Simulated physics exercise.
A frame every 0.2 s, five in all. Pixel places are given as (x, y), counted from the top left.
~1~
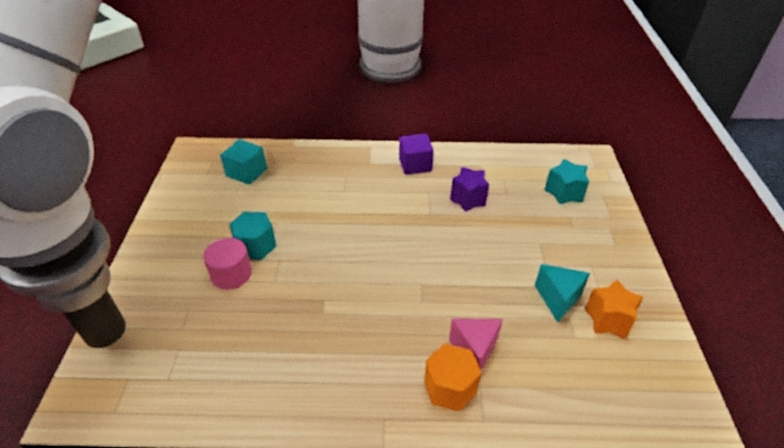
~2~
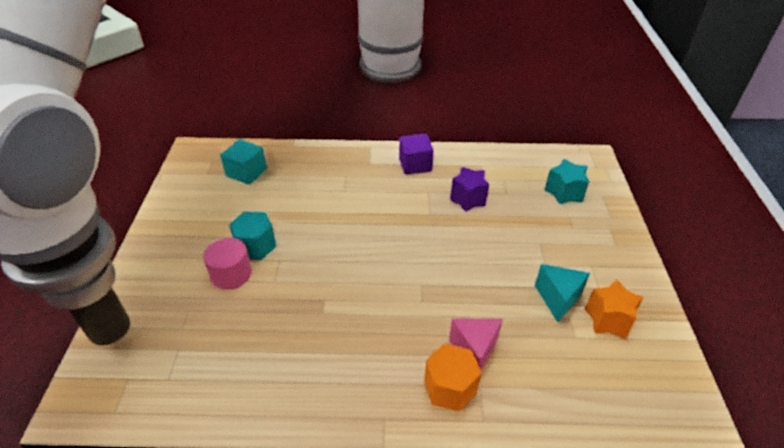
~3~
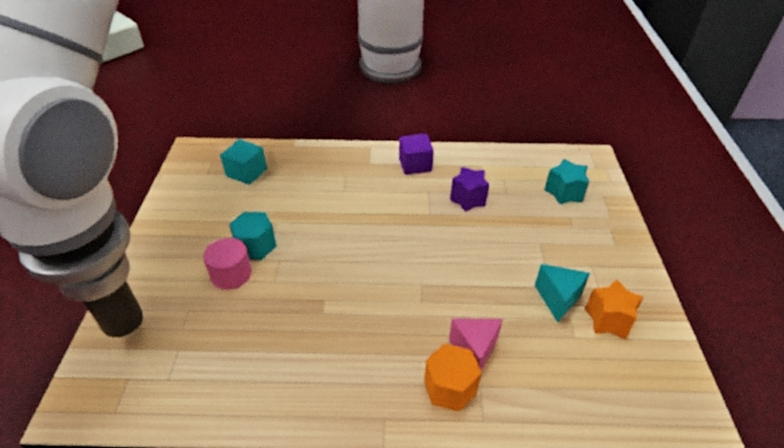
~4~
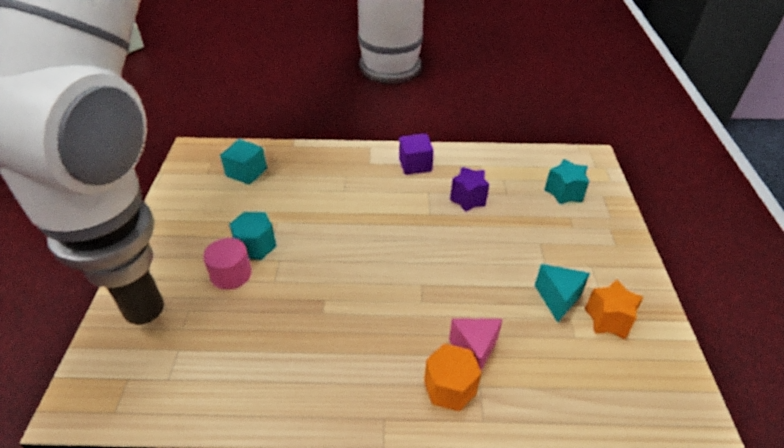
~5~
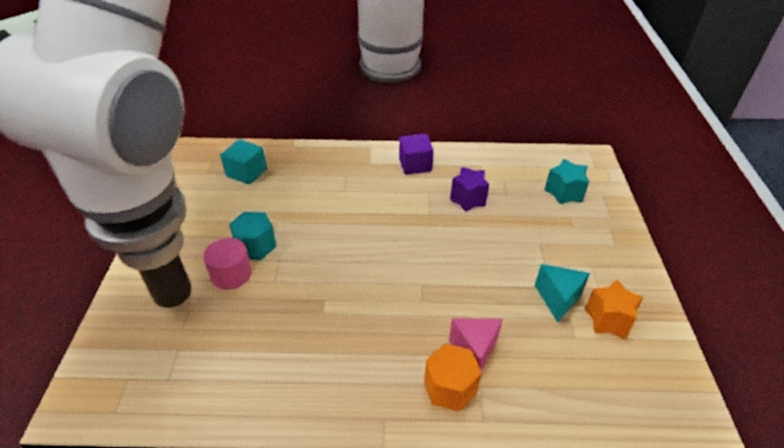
The clip opens on a wooden board scattered with teal, purple, pink and orange blocks, with a robot arm's dark-tipped pusher low at the left edge. The arm shifts slightly at first, then slides right and a little upward, ending just left of the pink disc, while every block stays still.
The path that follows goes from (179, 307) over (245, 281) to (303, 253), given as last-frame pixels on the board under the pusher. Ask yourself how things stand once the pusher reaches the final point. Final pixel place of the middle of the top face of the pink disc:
At the end it should sit near (288, 208).
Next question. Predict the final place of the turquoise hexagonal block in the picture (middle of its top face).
The middle of its upper face should be somewhere near (266, 188).
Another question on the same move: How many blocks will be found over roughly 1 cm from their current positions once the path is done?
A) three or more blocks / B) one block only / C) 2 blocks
C (2 blocks)
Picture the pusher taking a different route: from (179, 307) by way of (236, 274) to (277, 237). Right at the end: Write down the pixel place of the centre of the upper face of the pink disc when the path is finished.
Located at (289, 193).
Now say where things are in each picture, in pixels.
Tip of the pusher (106, 332), middles of tops, pink disc (225, 252), turquoise hexagonal block (250, 224), in the first frame.
Pusher (110, 330), nothing pushed, in the second frame.
Pusher (123, 322), nothing pushed, in the third frame.
Pusher (145, 310), nothing pushed, in the fourth frame.
Pusher (173, 294), pink disc (225, 252), turquoise hexagonal block (250, 224), in the fifth frame.
What follows on the original path. One third of the way, pusher (220, 276); pink disc (240, 241); turquoise hexagonal block (259, 214), turned 10° clockwise.
Two thirds of the way, pusher (263, 259); pink disc (266, 223); turquoise hexagonal block (267, 197).
At the end, pusher (301, 240); pink disc (288, 208); turquoise hexagonal block (266, 188), turned 20° anticlockwise.
